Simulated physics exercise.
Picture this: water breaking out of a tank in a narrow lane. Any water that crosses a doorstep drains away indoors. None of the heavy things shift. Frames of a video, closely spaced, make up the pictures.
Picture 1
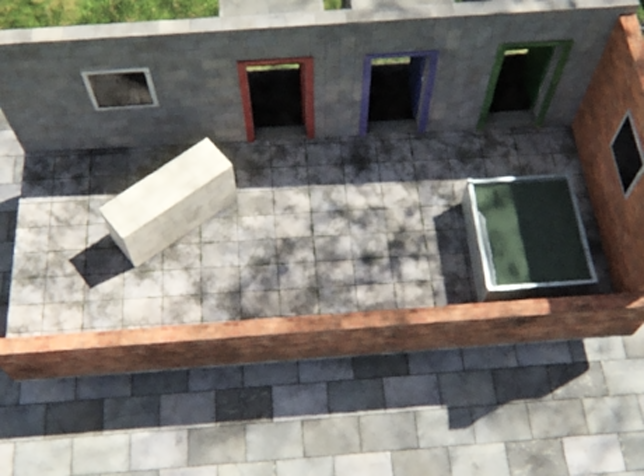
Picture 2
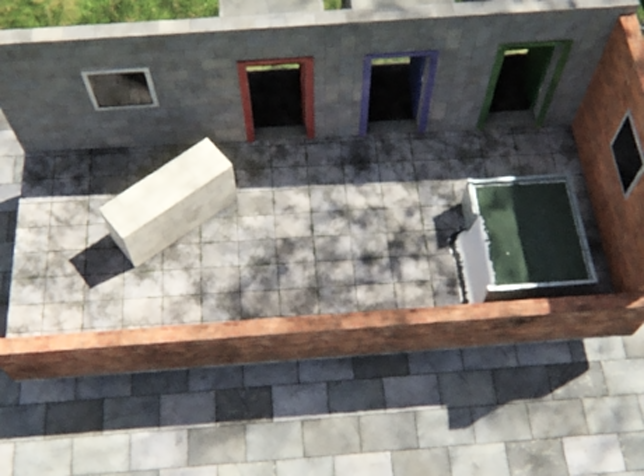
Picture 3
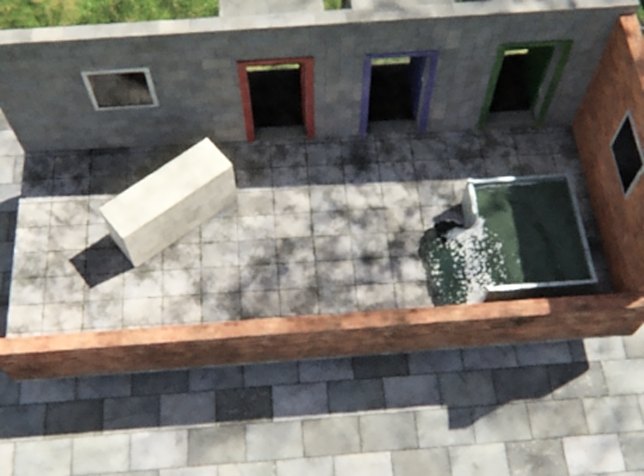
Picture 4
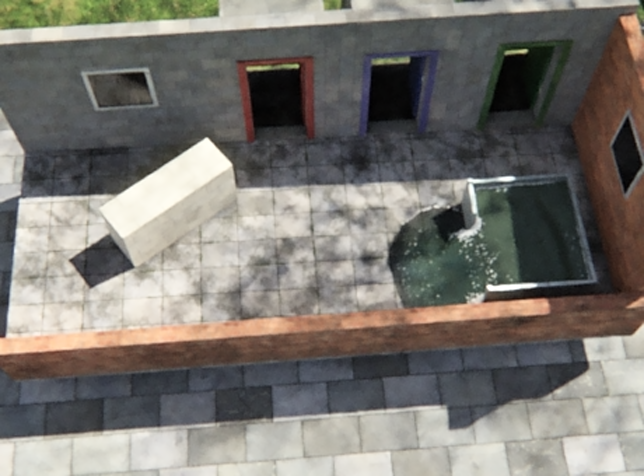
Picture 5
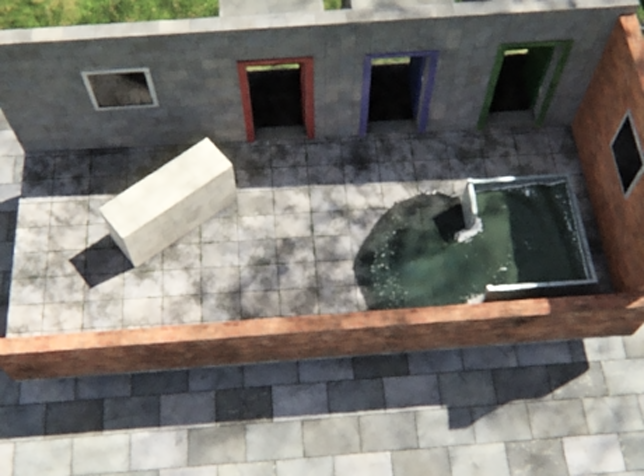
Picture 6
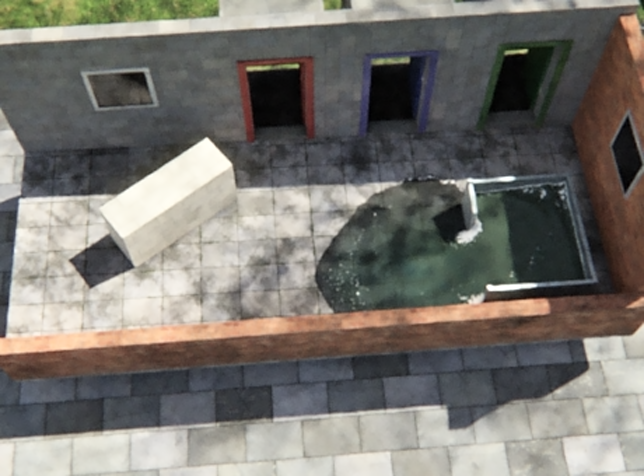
Water bursting from the left side of a tank and spreading leftward across a paved, walled yard with a pale block.
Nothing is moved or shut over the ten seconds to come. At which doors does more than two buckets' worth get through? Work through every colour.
One by one: The green door will keep it to two buckets. The red door will be overrun. The blue door will keep it to two buckets.
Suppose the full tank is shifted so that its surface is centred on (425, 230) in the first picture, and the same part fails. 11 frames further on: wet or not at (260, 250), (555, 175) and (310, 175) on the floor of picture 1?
The three spots read swamped, left dry, left dry.
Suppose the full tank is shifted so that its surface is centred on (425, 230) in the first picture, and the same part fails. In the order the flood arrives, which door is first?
First: The red door.
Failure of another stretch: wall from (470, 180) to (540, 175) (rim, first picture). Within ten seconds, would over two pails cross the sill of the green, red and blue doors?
Going door by door, the green door rises above, the red door remains below and the blue door rises above.
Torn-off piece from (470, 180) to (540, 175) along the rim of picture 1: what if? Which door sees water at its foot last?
That would be the red door.
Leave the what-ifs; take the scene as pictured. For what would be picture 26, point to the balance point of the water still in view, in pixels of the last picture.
Near (348, 261).
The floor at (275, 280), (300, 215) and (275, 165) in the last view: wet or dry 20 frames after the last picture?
Result, in order: Waterlogged / waterlogged / waterlogged.
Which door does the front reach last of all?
My pick is the green one.
A moment on, water covers 35 % of the floor; the green door not reached, the red door not reached, the blue door not reached.
Next, water covers 55 % of the floor; the green door not reached, the red door wet at the sill, nothing in, the blue door wet at the sill, nothing in.
Then, water covers 65 % of the floor; the green door not reached, the red door under two buckets in, the blue door wet at the sill, nothing in.
Later, water covers 85 % of the floor; the green door wet at the sill, nothing in, the red door over two buckets in, the blue door wet at the sill, nothing in.
In the end, water covers 85 % of the floor; the green door wet at the sill, nothing in, the red door over two buckets in, the blue door wet at the sill, nothing in.
